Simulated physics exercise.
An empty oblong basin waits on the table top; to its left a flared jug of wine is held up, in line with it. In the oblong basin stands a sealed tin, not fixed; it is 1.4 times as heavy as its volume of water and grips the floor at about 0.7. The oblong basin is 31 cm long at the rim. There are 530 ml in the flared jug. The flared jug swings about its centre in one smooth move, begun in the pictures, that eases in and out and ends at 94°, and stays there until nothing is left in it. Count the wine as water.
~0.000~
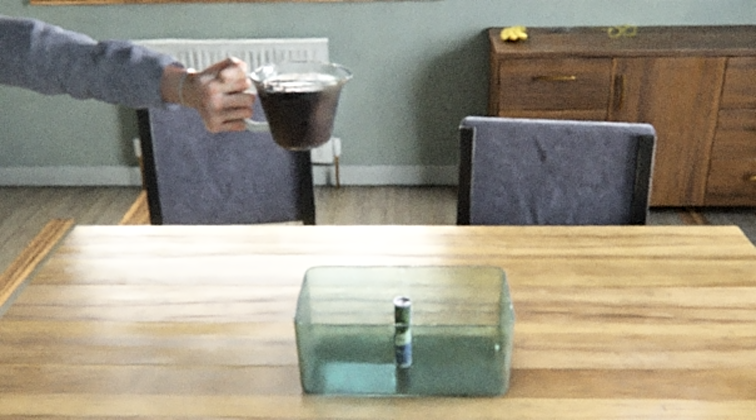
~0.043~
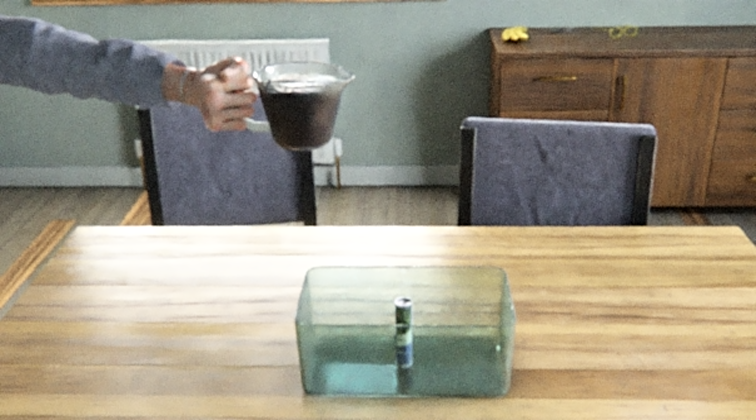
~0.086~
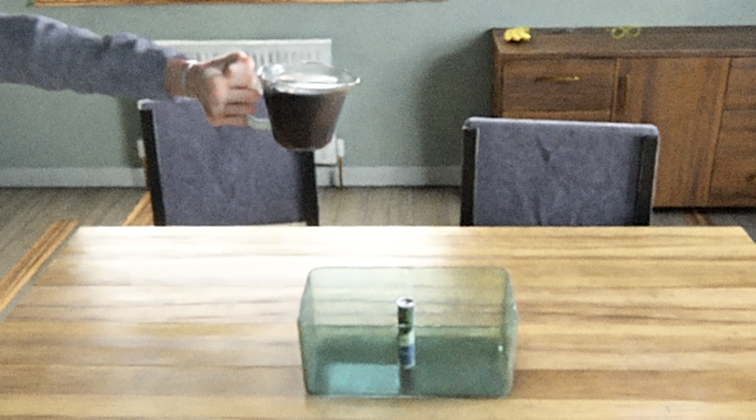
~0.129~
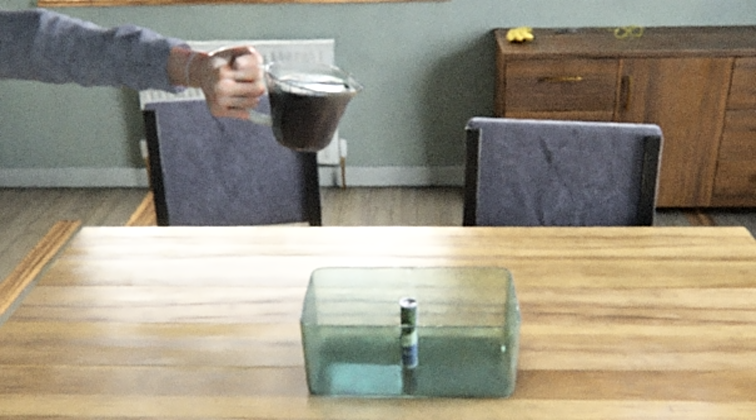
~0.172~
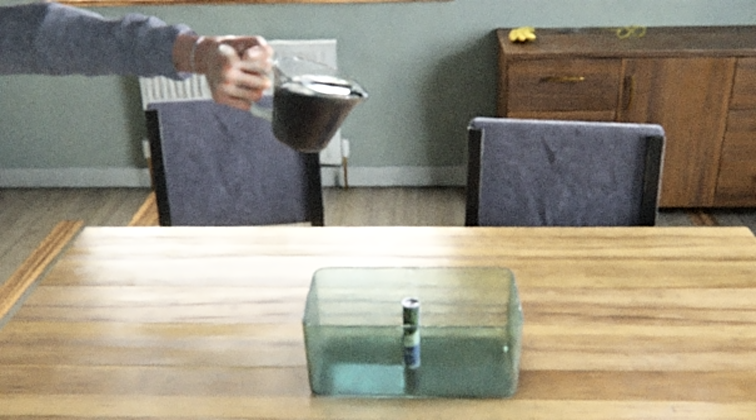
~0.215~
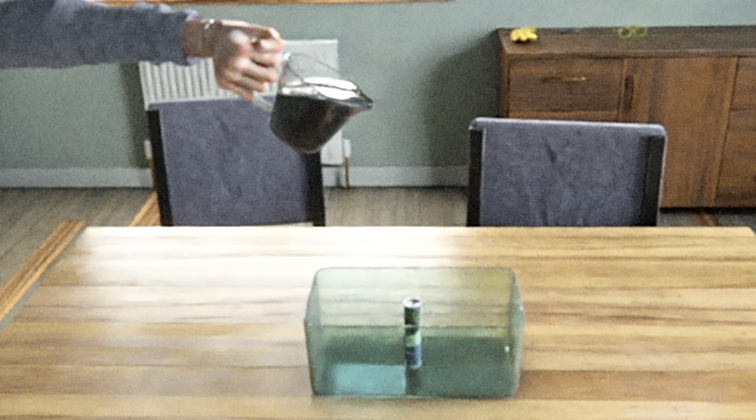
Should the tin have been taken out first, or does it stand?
It stays up.
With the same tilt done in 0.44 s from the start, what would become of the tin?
The tin stays up.
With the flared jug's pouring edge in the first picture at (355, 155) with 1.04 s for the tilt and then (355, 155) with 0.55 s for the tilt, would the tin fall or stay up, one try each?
First it falls; then it falls.
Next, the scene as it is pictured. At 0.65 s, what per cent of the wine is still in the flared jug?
Near 8 in a hundred.
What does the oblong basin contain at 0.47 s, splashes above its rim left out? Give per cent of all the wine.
Some 3 per cent.
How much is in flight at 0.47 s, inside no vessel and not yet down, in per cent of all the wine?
Near 56 in a hundred.
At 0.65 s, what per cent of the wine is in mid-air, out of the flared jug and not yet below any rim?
Near 32 in a hundred.
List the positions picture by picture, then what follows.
Tilt 0°; pouring edge (353, 74); surface from (259, 84) to (342, 83); the oblong basin's rim runs from (300, 295) to (509, 296); the tin's top is at (403, 304), in the first frame.
Tilt 1°; pouring edge (354, 76); surface from (261, 83) to (343, 84), in the second frame.
Tilt 6°; pouring edge (359, 81); surface from (266, 82) to (347, 86), in the third frame.
Tilt 12°; pouring edge (365, 87); surface from (272, 81) to (353, 88), in the fourth frame.
Tilt 21°; pouring edge (370, 96); surface from (277, 84) to (362, 92), in the fifth frame.
Tilt 31°; pouring edge (373, 107); surface from (280, 89) to (365, 98); 1 per cent is over the edge, in the sixth frame.
By 0.47 s the tilt is 89° and 41 per cent is still to pour; the tin stands where it began.
By 0.65 s the tilt is 94° and 8 per cent is still to pour; the tin stands where it began.
By 0.84 s the tilt is 94° and 1 per cent is still to pour; the tin stands where it began.
By 1.05 s the tilt is 94° and 0 per cent is still to pour; the tin stands where it began.
At rest the tin stands where it began.
